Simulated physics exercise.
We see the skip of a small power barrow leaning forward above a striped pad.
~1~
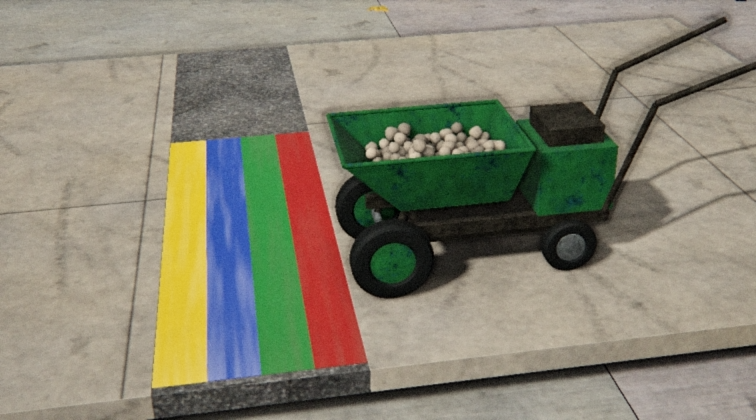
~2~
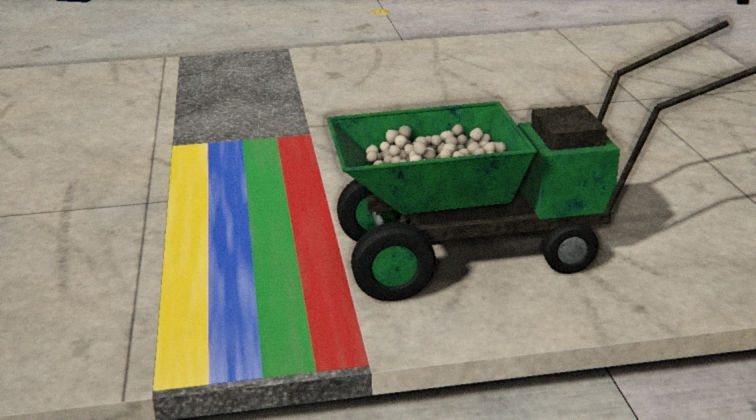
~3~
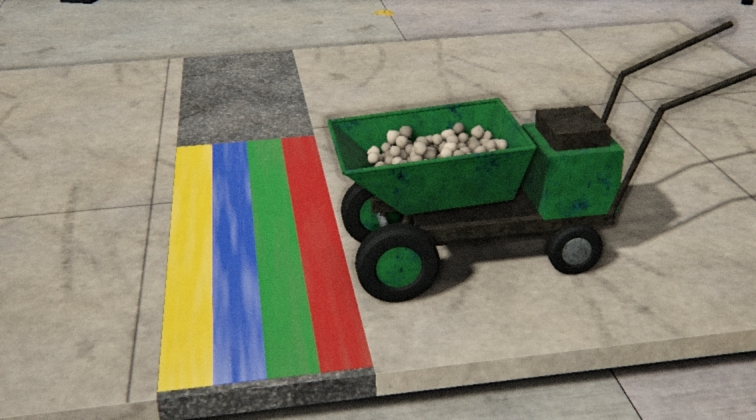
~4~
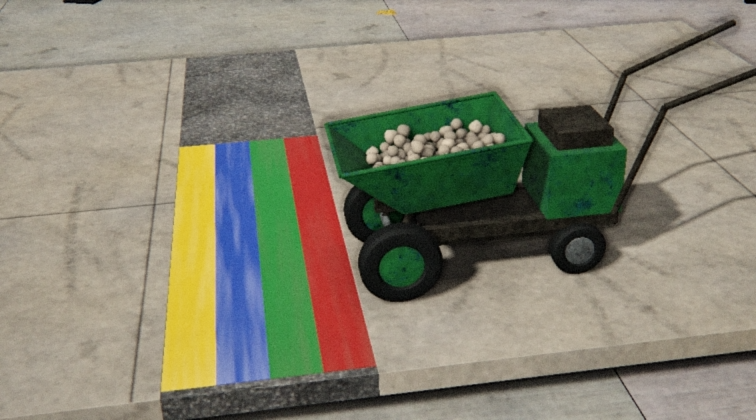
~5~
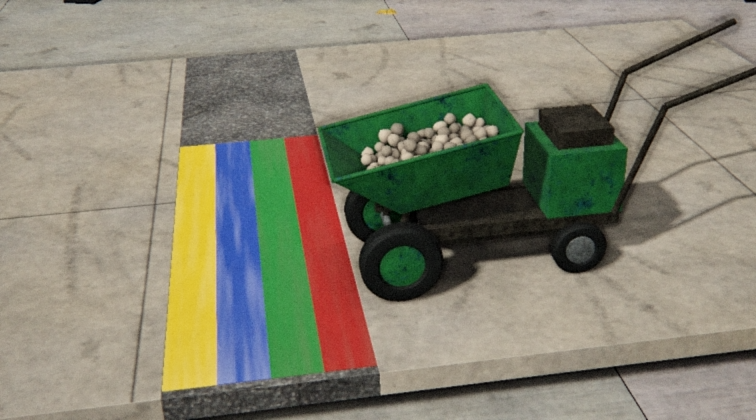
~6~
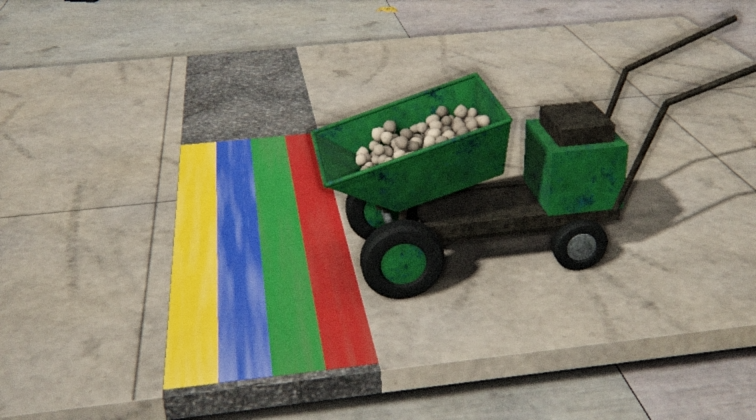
Beside a striped pad, a green barrow's skip of pebbles gradually tilts forward to the left.
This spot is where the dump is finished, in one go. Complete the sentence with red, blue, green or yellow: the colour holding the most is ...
The colour holding the most is blue.
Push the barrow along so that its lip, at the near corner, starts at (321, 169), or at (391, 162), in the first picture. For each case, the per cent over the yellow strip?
30 % and 10 %.
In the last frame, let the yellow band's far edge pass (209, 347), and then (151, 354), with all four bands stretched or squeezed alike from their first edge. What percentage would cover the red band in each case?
Close to 0 percent, and close to 0 percent.
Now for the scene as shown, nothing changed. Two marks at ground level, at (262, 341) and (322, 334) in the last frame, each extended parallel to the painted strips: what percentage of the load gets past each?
Near 70 % and near 90 %, in that order.
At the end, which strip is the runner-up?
It's that yellow strip next.
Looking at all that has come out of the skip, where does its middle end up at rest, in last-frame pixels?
About pixel (230, 279).
Soon after the last picture, skip tipped steeply; all in the skip.
A little later, skip tipped right over; about half in the skip; a small part over the green strip; about a third over the blue strip; a stray few over the yellow strip.
Later still, skip tipped right over; a small part in the skip; a small part over the green strip; about a third over the blue strip; about a quarter over the yellow strip; a small part off the paint.
At rest, skip tipped right over; a small part in the skip; none over the red strip; a small part over the green strip; about a third over the blue strip; about a quarter over the yellow strip; a small part off the paint.
